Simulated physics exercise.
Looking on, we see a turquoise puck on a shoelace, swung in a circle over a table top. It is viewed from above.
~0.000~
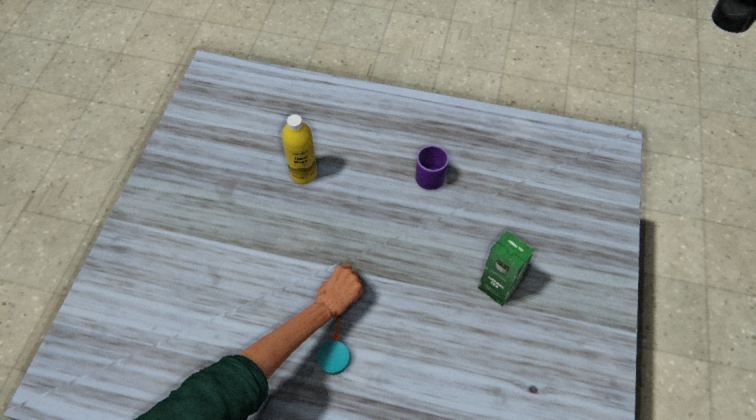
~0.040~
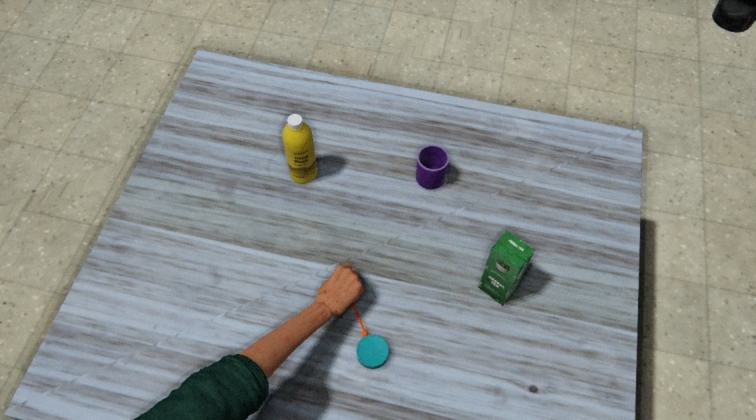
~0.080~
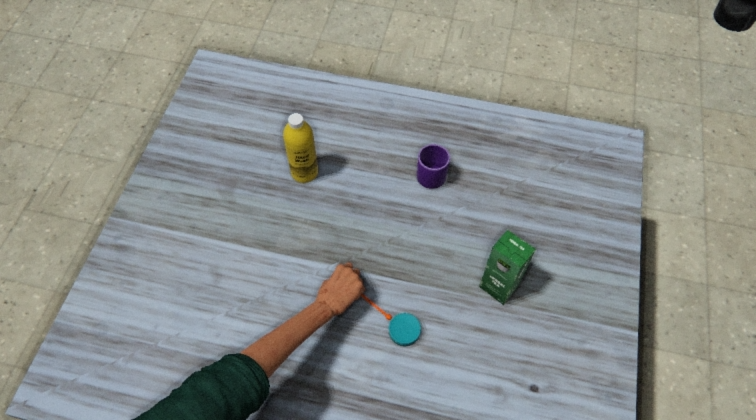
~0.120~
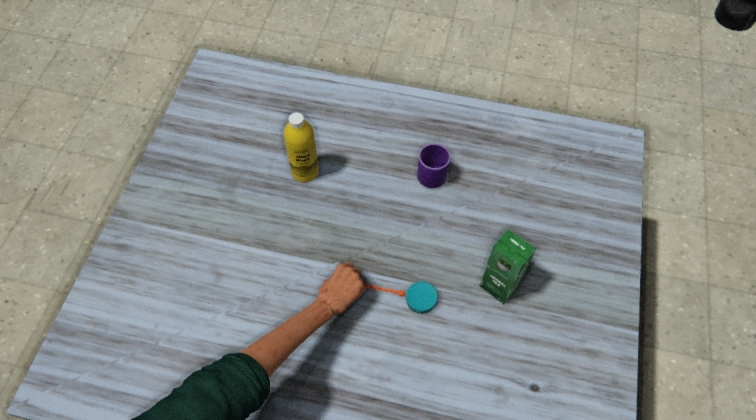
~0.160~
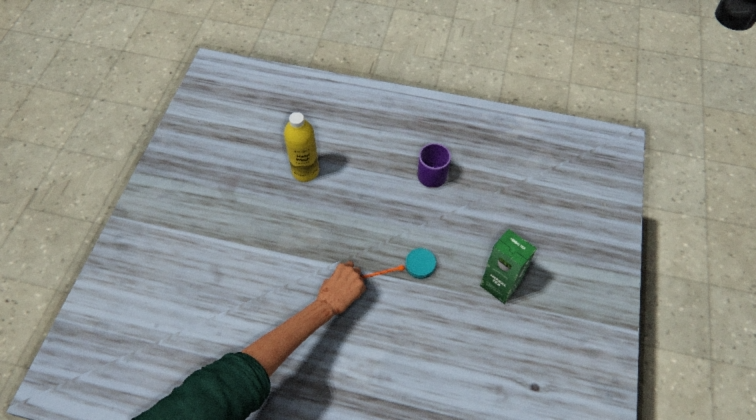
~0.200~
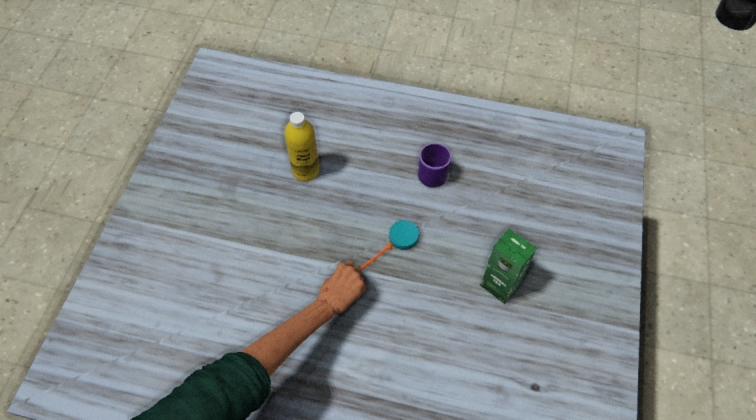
Hand swinging a turquoise puck on an orange cord anticlockwise over a table with a yellow bottle, purple mug and green carton.
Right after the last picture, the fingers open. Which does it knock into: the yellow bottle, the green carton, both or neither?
The yellow bottle gets knocked; the green carton is passed by.
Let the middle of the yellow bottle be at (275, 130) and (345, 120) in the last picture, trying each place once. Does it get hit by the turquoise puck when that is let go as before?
On the first try it gets clipped, and on the second try it goes free.
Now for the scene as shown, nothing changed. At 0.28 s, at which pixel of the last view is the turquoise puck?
I'd put it close to (353, 198).
By 0.28 s, puck near (353, 198).
By 0.40 s, puck near (304, 164); yellow bottle pushed aside.
When it is over, puck near (285, 150); yellow bottle knocked over. The yellow bottle is struck and the green carton remains clear.
